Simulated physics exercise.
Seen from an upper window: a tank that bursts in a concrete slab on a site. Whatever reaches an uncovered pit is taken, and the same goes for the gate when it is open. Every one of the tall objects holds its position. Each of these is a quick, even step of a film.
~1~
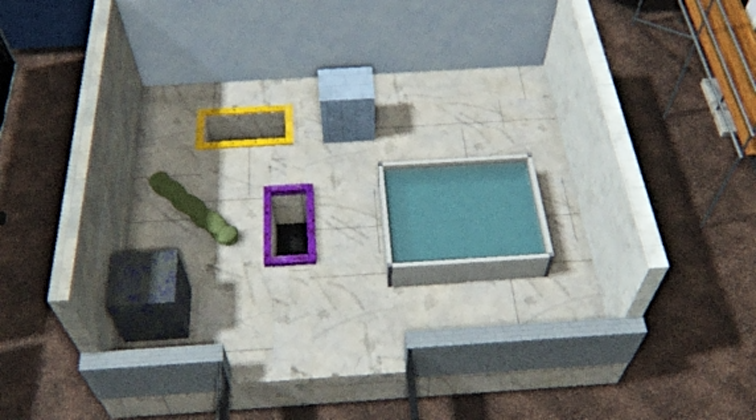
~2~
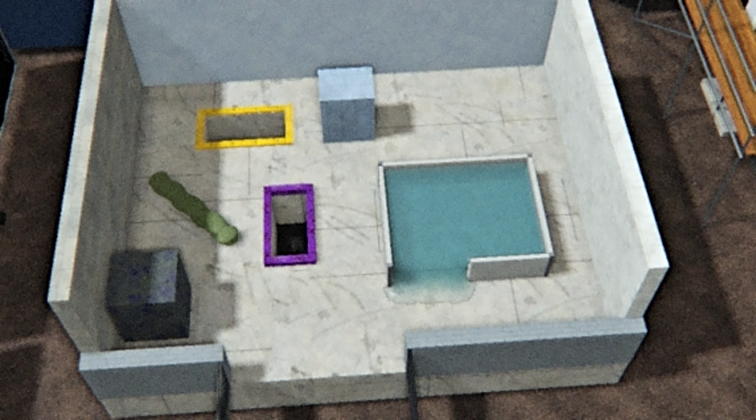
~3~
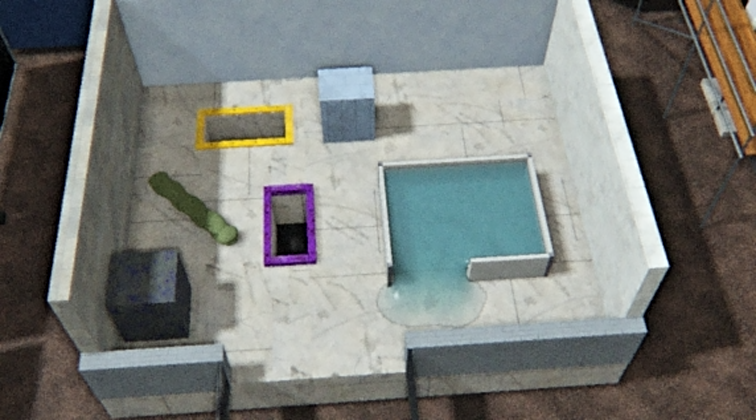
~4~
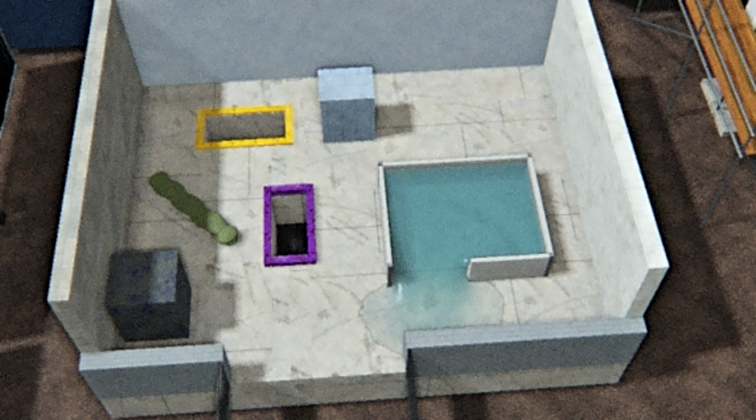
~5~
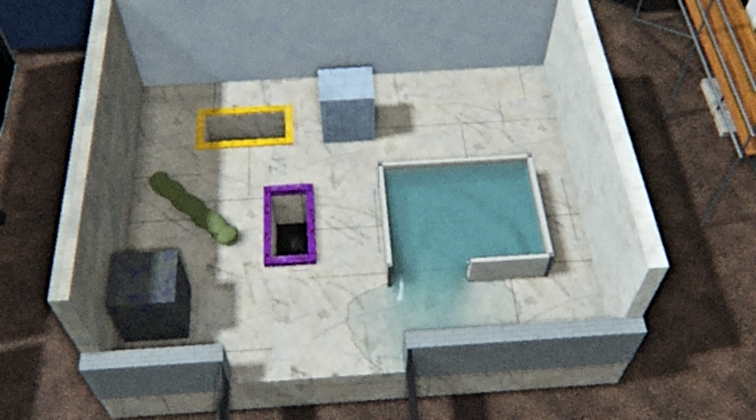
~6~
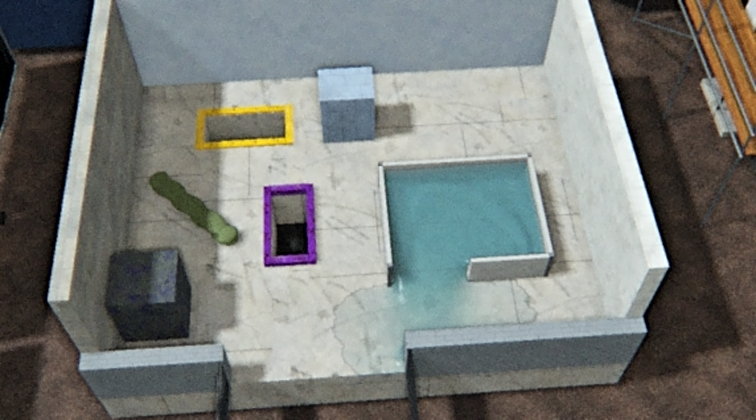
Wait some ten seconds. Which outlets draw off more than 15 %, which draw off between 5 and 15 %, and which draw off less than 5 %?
It goes like this: The gate draws off more than 15 %; the yellow pit draws off less than 5 %; the purple pit draws off less than 5 %.
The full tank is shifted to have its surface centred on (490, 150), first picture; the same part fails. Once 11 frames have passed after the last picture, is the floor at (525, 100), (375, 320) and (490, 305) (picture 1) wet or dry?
Spot 1 unwetted, spot 2 wetted, spot 3 wetted.
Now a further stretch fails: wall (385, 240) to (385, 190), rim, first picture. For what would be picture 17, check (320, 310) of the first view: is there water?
Lab note: Point logged as inundated.
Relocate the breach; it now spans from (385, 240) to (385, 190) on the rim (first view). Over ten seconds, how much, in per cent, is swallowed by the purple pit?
Per cent to purple: 25.
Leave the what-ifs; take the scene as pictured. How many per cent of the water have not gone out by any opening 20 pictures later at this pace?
Roughly 82 %.
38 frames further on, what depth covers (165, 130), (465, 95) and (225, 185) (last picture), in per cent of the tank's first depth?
0, 6 and 0 in a hundred, in turn.
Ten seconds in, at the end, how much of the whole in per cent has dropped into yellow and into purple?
Around 0 percent for the first, around 0 percent for the second.
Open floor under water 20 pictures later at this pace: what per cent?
I reckon around 30 %.
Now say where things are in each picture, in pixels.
In the first picture, still water in the open tank at (462, 211).
In the second picture, the front is at (392, 295), out from the gap at (430, 276).
In the third picture, the front is at (469, 316), out from the gap at (430, 276).
In the fourth picture, water pours out at (430, 277) and has run to a hidden place.
In the fifth picture, the front is at a hidden place, out from the gap at (430, 276).
In the sixth picture, water pours out at (430, 276) and has run to a hidden place.
A moment on, water covers 10 % of the floor; the gate 3 %, the yellow pit 0 %, the purple pit 0 %.
Next, water covers 20 % of the floor; the gate 10 %, the yellow pit 0 %, the purple pit 0 %.
Then, water covers 30 % of the floor; the gate 19 %, the yellow pit 0 %, the purple pit 0 %.
Later, water covers 45 % of the floor; the gate 29 %, the yellow pit 0 %, the purple pit 0 %.
In the end, water covers 70 % of the floor; the gate 37 %, the yellow pit 0 %, the purple pit 0 %.
